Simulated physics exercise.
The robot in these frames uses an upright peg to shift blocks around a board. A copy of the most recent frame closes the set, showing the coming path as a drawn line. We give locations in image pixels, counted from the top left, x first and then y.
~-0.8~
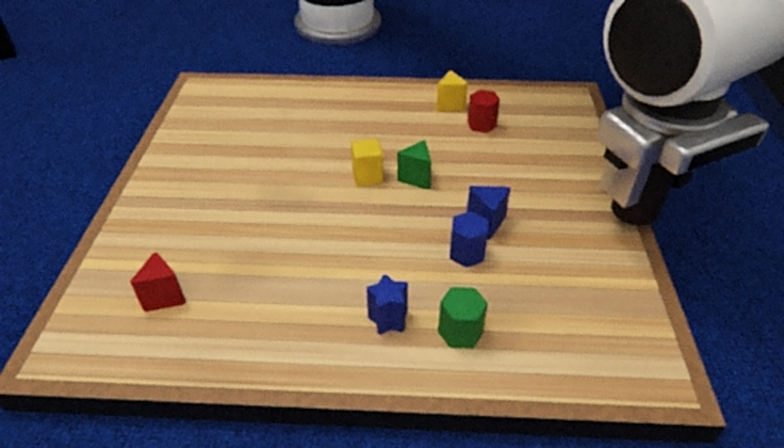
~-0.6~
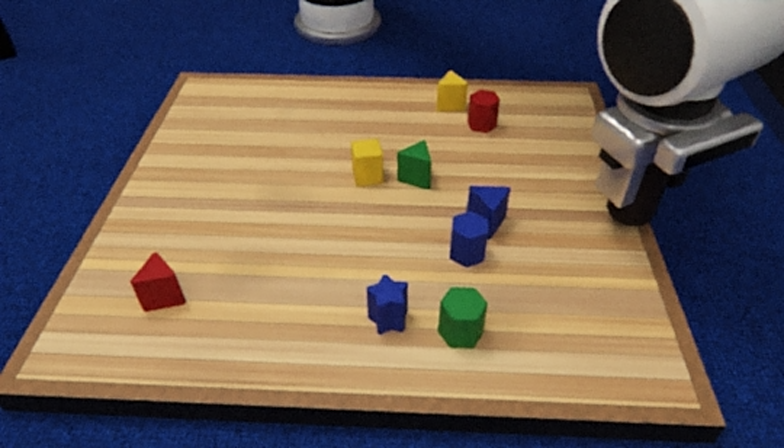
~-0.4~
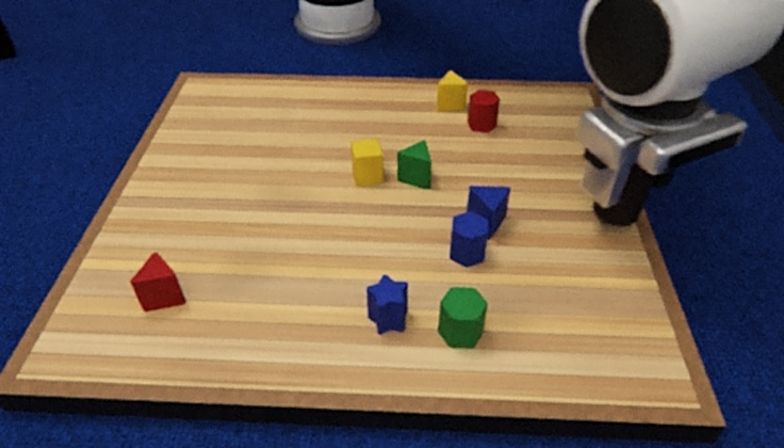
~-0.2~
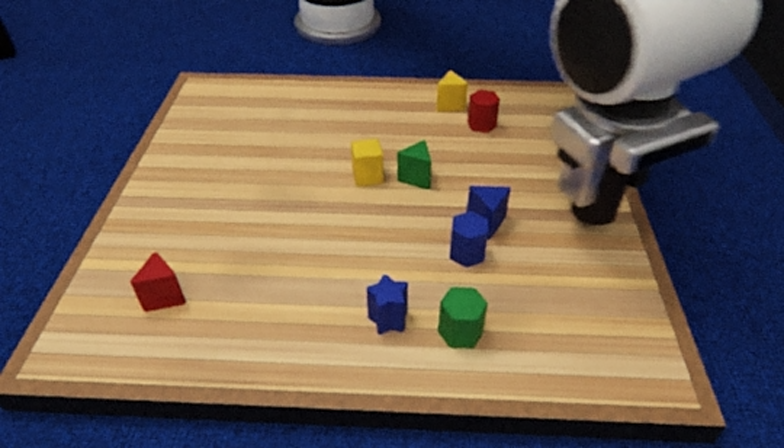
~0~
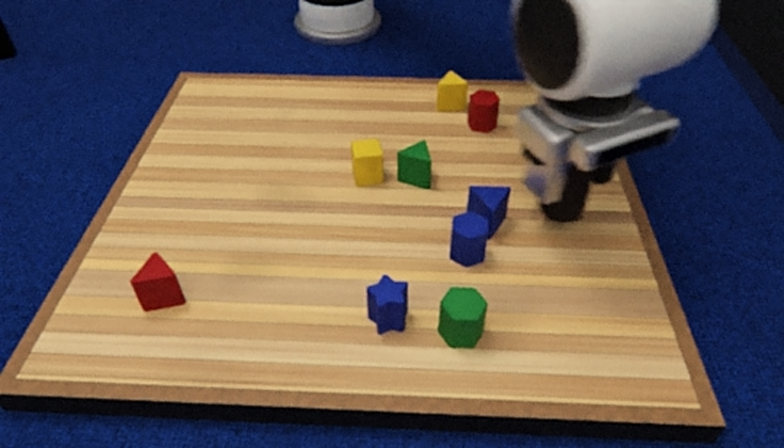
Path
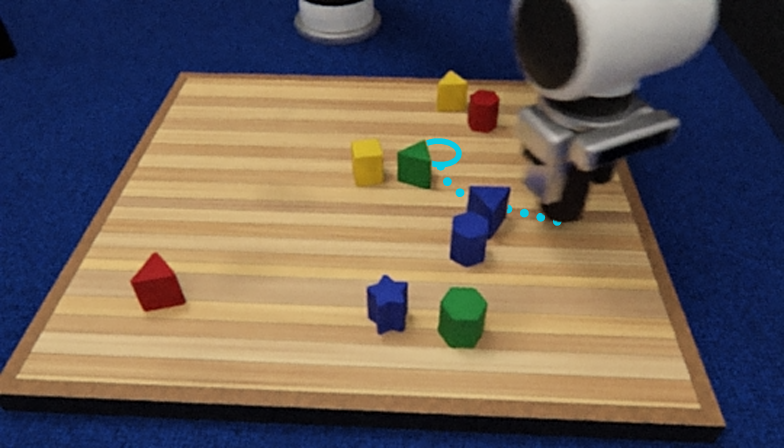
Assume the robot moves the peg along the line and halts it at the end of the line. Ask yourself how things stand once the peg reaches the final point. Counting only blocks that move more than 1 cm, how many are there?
Only one of them.
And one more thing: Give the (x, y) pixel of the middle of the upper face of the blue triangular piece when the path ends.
I'd place it at (467, 192), taking the centre of its top.
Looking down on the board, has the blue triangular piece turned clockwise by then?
Short answer: No.
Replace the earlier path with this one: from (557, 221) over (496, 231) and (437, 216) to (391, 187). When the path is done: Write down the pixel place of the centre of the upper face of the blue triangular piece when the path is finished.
Around (359, 165).
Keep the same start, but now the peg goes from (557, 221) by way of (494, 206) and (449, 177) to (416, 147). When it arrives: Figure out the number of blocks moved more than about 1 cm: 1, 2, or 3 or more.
I'm going with one.
The drawn path runs from (557, 221) by way of (499, 207) and (451, 185) to (439, 153).
What follows on the original path. One third of the way, peg (500, 193); blue triangular piece (476, 195), turned 50° anticlockwise.
Two thirds of the way, peg (452, 172); blue triangular piece (467, 192), turned 90° anticlockwise.
At the end, peg (440, 139); green triangular piece (414, 149); blue hexagon not moved; blue triangular piece (467, 192), turned 90° anticlockwise.
